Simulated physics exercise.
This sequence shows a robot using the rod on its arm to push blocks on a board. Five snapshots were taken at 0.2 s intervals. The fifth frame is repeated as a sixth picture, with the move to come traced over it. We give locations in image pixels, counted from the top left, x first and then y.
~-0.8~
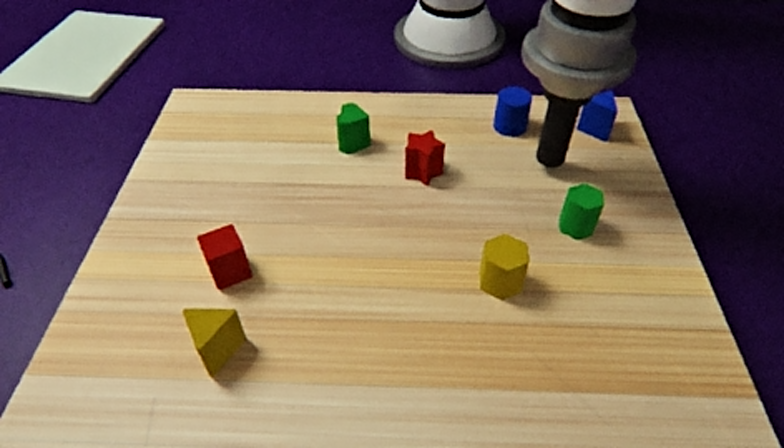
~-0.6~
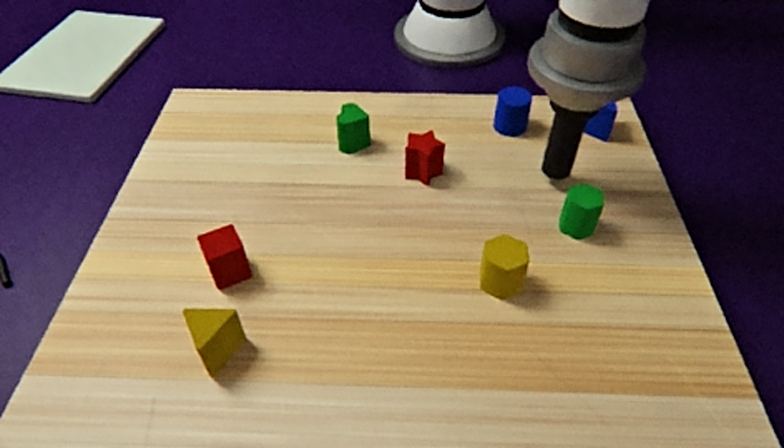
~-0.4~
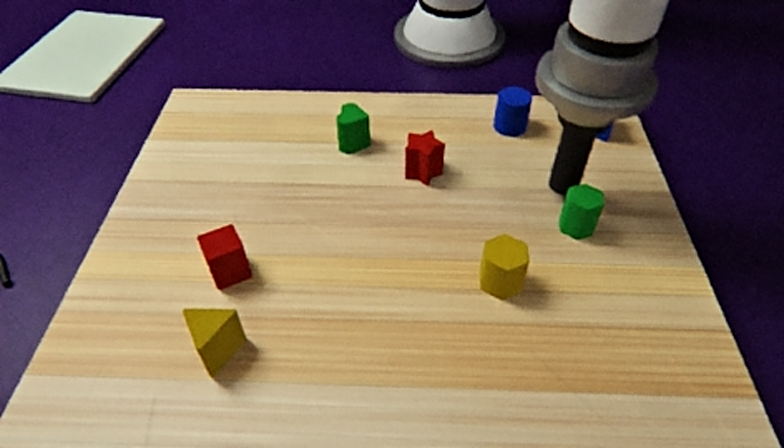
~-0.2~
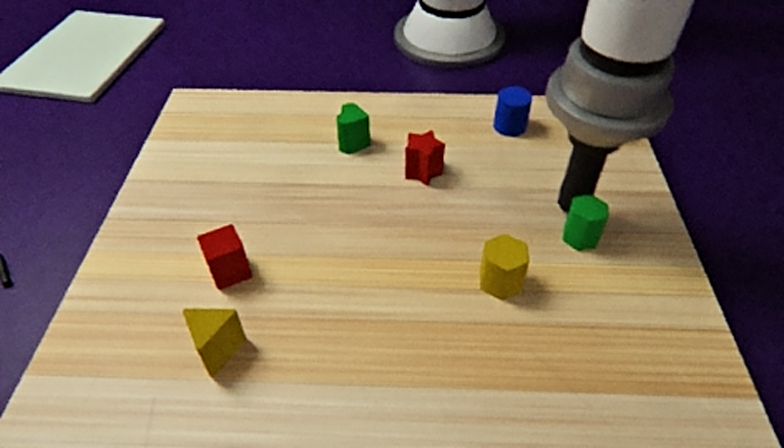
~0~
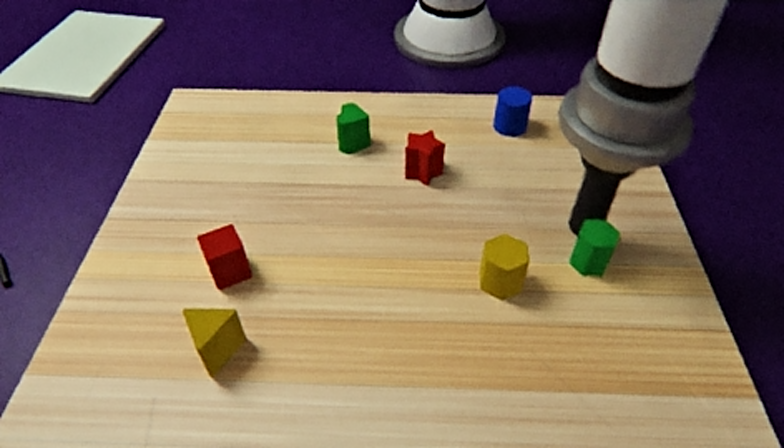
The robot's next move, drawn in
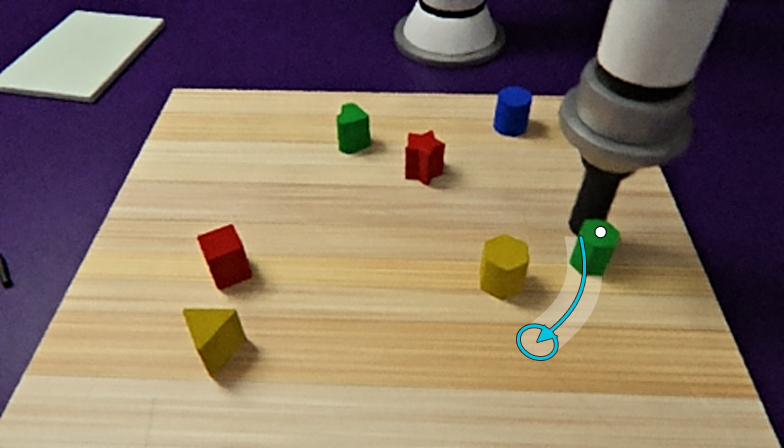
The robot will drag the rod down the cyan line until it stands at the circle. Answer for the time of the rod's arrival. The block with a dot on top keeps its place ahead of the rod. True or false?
The statement is incorrect.
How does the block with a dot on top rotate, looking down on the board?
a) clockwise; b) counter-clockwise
(b)
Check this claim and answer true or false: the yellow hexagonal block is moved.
False - the claim does not hold.
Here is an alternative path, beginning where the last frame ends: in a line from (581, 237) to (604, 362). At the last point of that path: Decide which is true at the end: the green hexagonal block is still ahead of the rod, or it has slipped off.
I'm fairly sure the green hexagonal block rides along ahead of the rod to the very end.
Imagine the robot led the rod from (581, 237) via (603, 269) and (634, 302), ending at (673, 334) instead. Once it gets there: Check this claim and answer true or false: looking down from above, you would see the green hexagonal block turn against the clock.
False.
Drawn move, from (581, 237) via (584, 274) and (570, 311), ending at (537, 342); the dot is on the green hexagonal block.
What follows on the original path. One third of the way, rod (588, 267); green hexagonal block (612, 275), turned 15° anticlockwise.
Two thirds of the way, rod (573, 303); green hexagonal block (618, 304), turned 45° anticlockwise.
At the end, rod (540, 333); yellow hexagonal block still; green hexagonal block (618, 304), turned 45° anticlockwise.
